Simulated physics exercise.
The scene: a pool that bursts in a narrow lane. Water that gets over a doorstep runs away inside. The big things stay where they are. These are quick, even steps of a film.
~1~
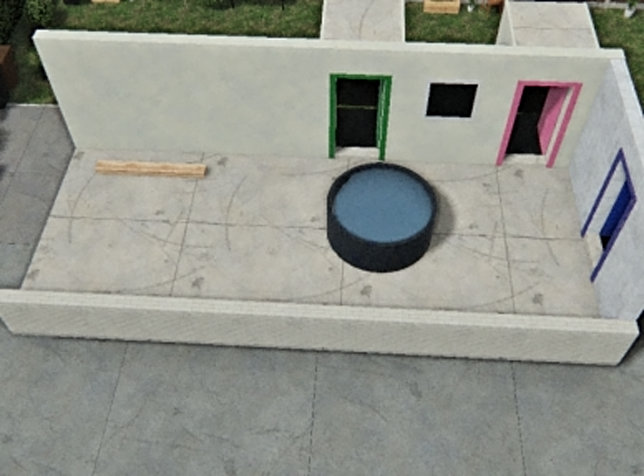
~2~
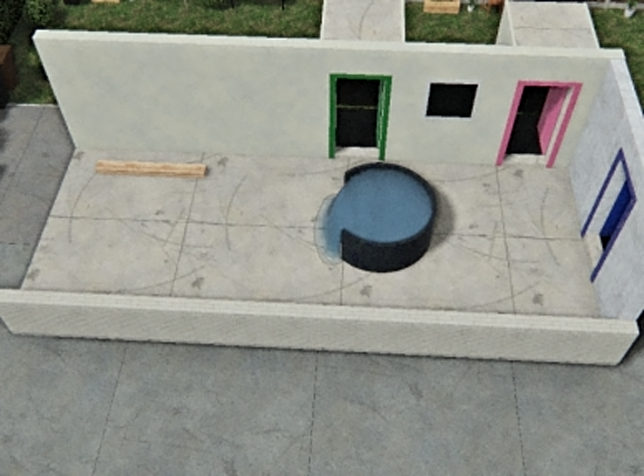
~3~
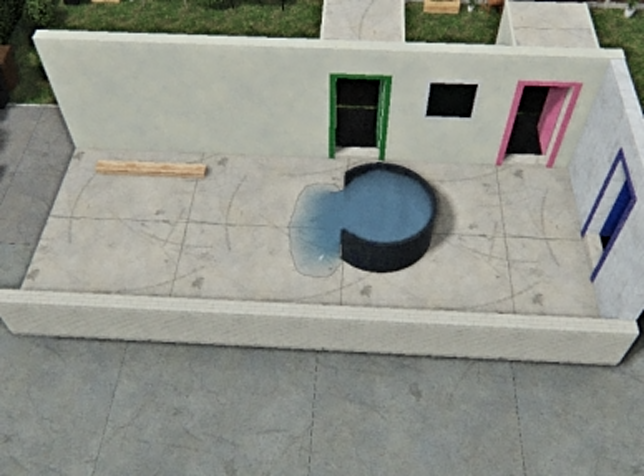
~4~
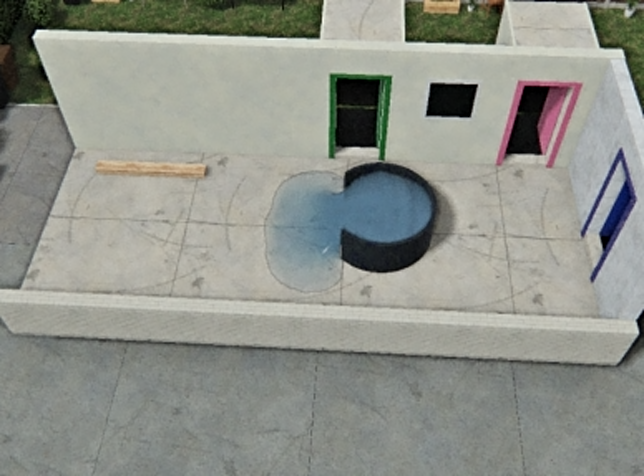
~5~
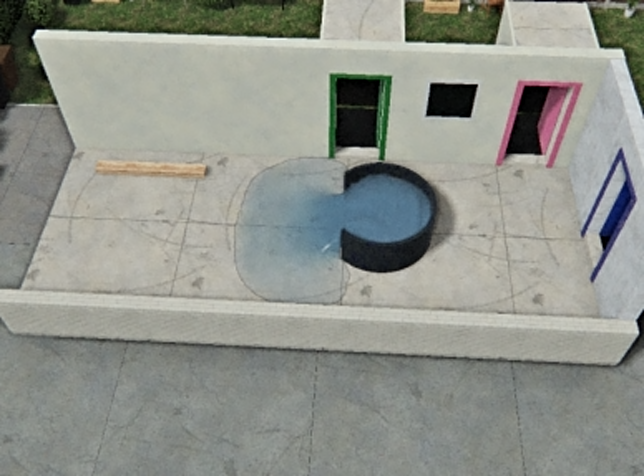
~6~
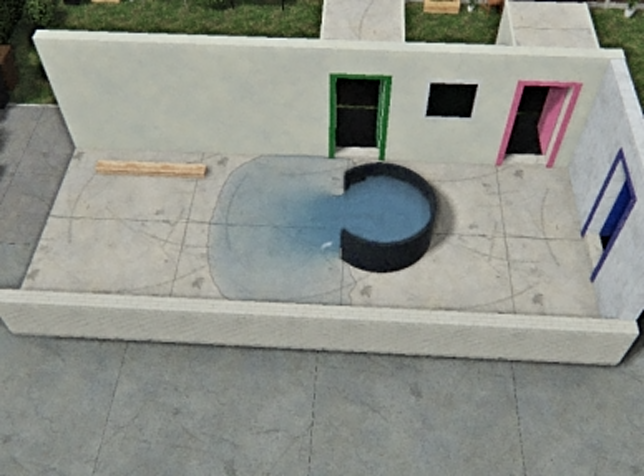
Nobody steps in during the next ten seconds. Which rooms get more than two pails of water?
The pink door stays under that; the blue door stays under that; the green door stays under that.
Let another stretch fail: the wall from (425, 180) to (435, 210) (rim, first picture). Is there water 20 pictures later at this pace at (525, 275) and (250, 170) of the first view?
As listed: Covered, no water.
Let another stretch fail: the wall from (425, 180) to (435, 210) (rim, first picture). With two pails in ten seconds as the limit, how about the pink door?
In short: The pink one floods.
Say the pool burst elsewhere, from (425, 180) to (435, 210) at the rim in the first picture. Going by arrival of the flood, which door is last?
I say the one in green.
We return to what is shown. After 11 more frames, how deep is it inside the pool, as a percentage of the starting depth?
Roughly 30 per cent.
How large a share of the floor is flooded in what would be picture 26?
Near 55 in a hundred.
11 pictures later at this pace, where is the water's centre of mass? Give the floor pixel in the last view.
Close to (253, 228).
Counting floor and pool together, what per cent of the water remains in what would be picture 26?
Near 70 in a hundred.
A moment on, water covers 40 % of the floor; the pink door not reached, the blue door not reached, the green door wet at the sill, nothing in.
Next, water covers 55 % of the floor; the pink door not reached, the blue door not reached, the green door wet at the sill, nothing in.
Then, water covers 55 % of the floor; the pink door not reached, the blue door not reached, the green door wet at the sill, nothing in.
Later, water covers 55 % of the floor; the pink door not reached, the blue door not reached, the green door wet at the sill, nothing in.
In the end, water covers 50 % of the floor; the pink door not reached, the blue door not reached, the green door wet at the sill, nothing in.
